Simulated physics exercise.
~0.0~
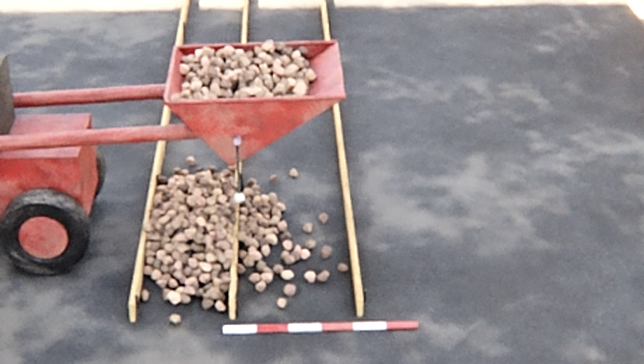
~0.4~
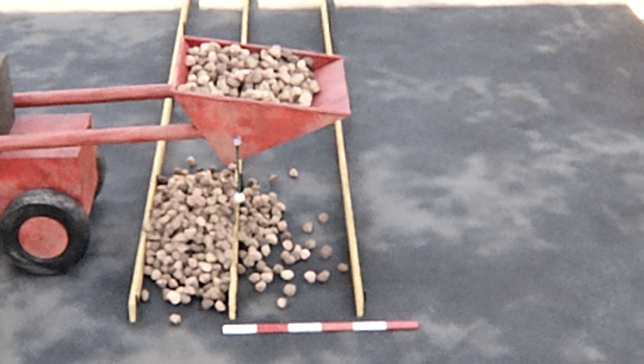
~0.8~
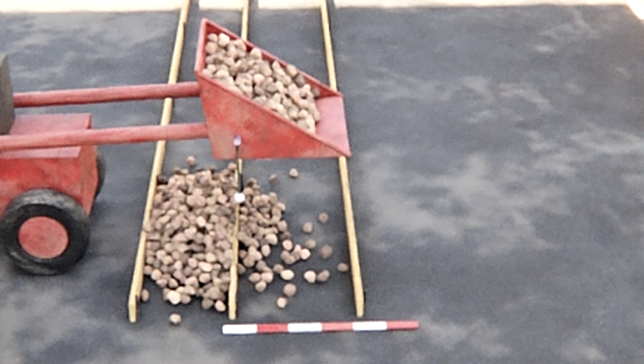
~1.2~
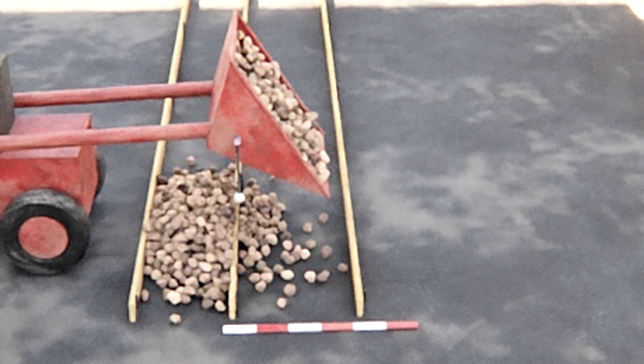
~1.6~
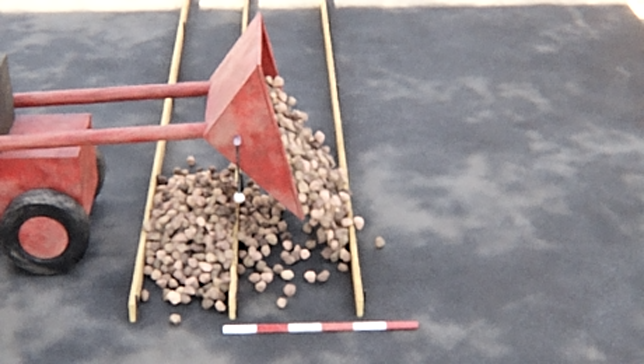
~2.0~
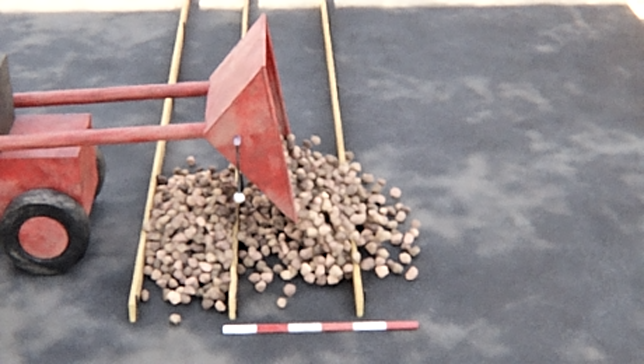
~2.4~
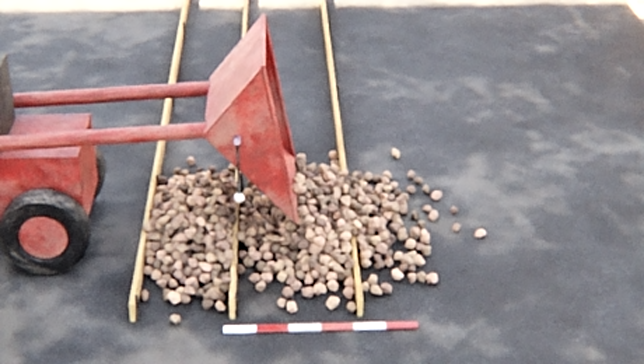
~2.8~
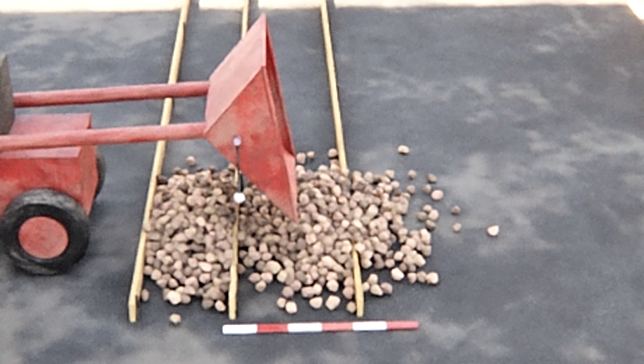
On dark ground, a red loader tips its bucket, and brown stones spill rightward past the planks.
